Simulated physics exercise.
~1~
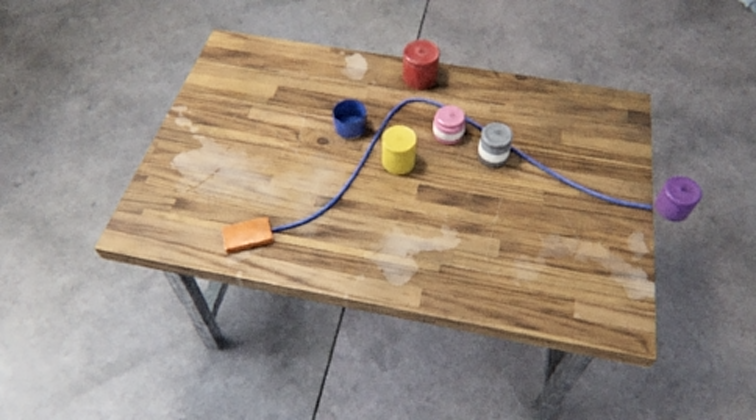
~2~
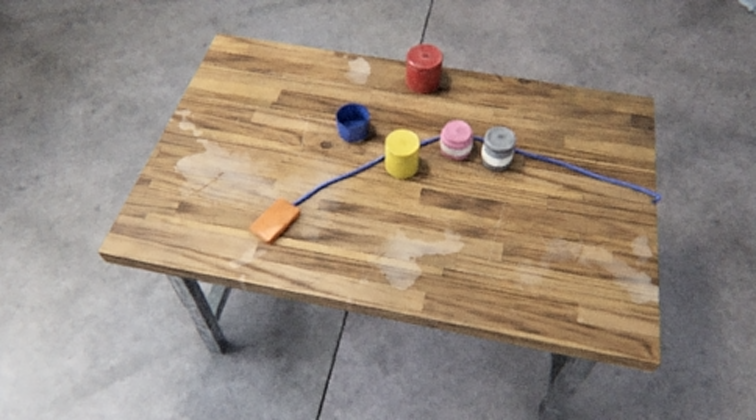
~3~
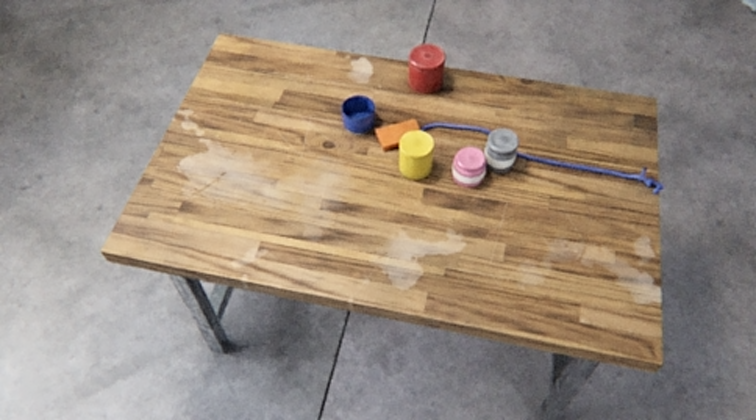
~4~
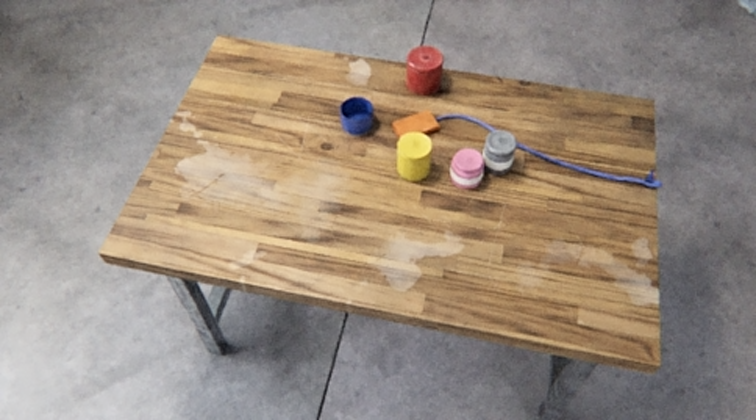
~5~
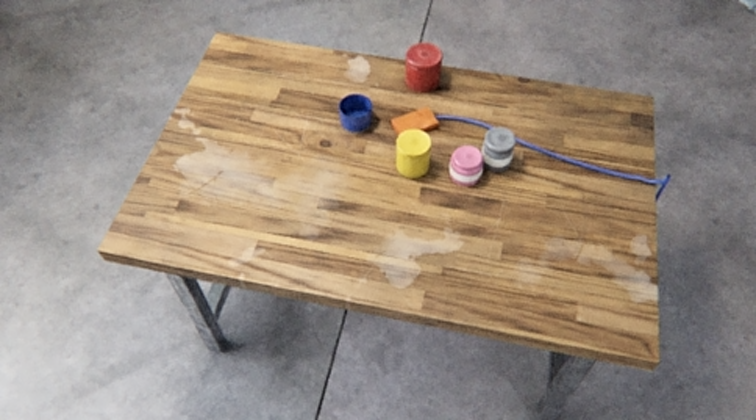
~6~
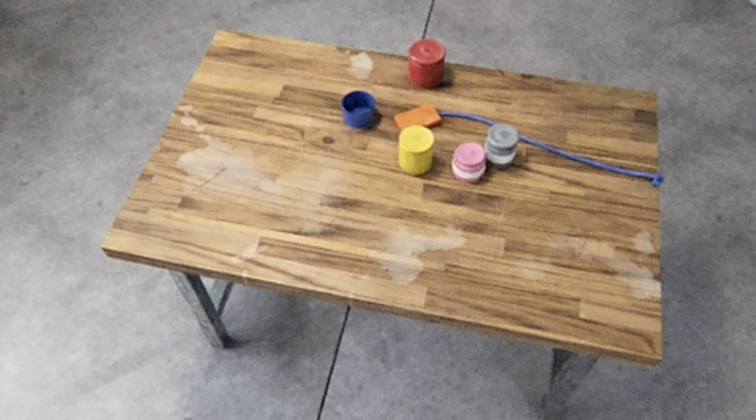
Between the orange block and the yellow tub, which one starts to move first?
The orange block moves first, sliding up and to the right on the end of the blue cable. The yellow tub only shifts slightly to the right after that.
Wooden table, a purple cylinder dropping over the right edge, its blue cable dragging an orange block rightward to rest among tubs.
